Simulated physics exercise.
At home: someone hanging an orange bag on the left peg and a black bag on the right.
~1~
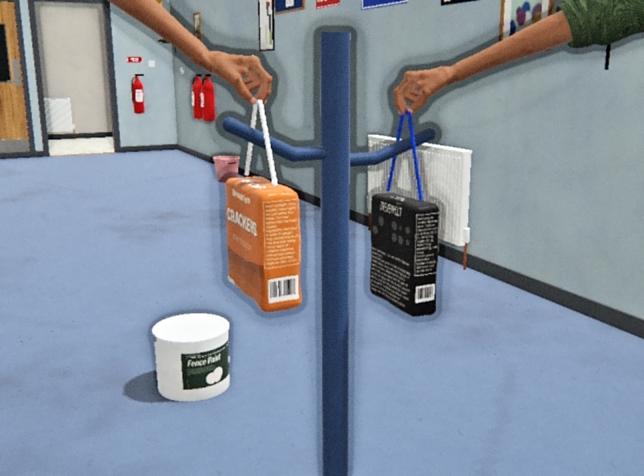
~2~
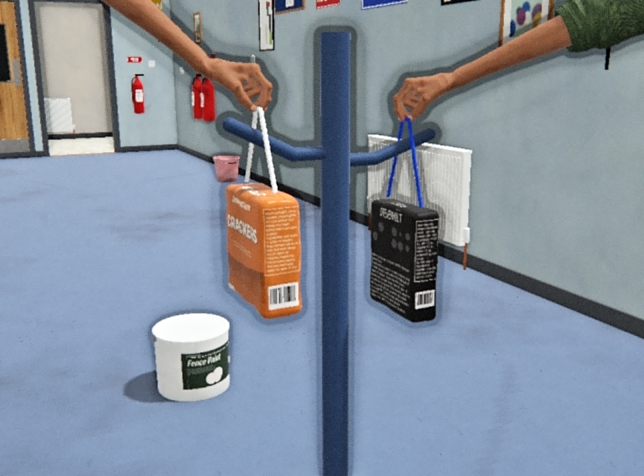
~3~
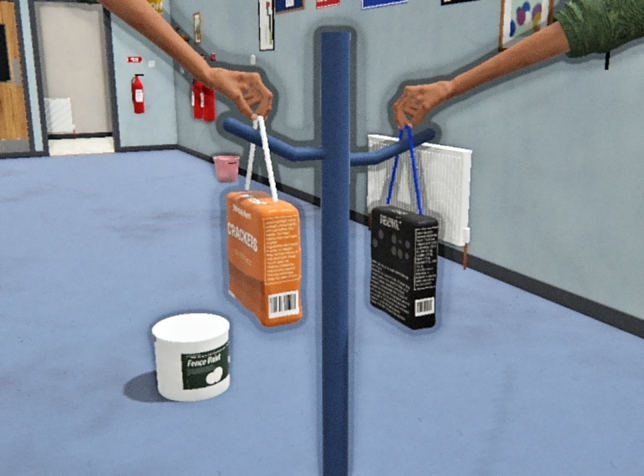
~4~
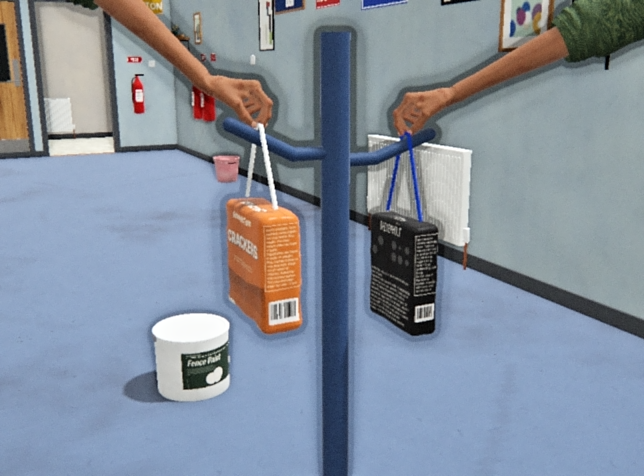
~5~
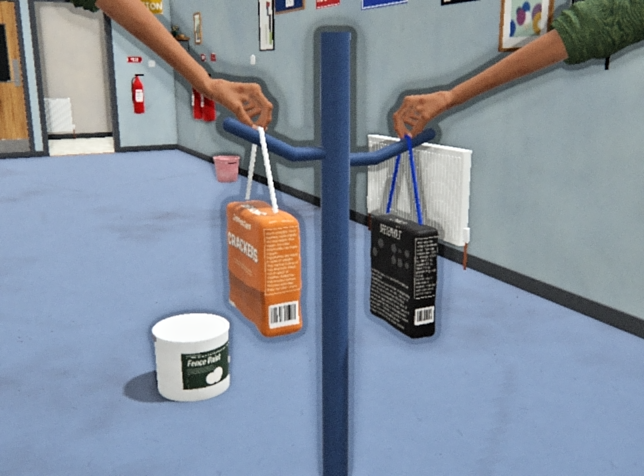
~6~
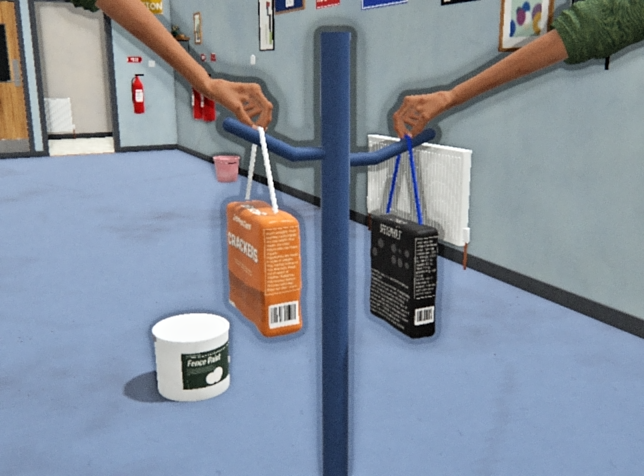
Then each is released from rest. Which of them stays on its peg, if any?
The orange bag stays hanging. The black bag holds on.
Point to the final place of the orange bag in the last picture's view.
Close to (327, 275).
Then, 0.38 s after the last picture, orange bag hanging near (297, 276); black bag hanging near (401, 277).
Then, 0.78 s after the last picture, orange bag hanging near (333, 273); black bag hanging near (398, 278).
At rest, orange bag hanging near (327, 274); black bag hanging near (400, 278). The orange bag holds on and the black bag remains on its peg.
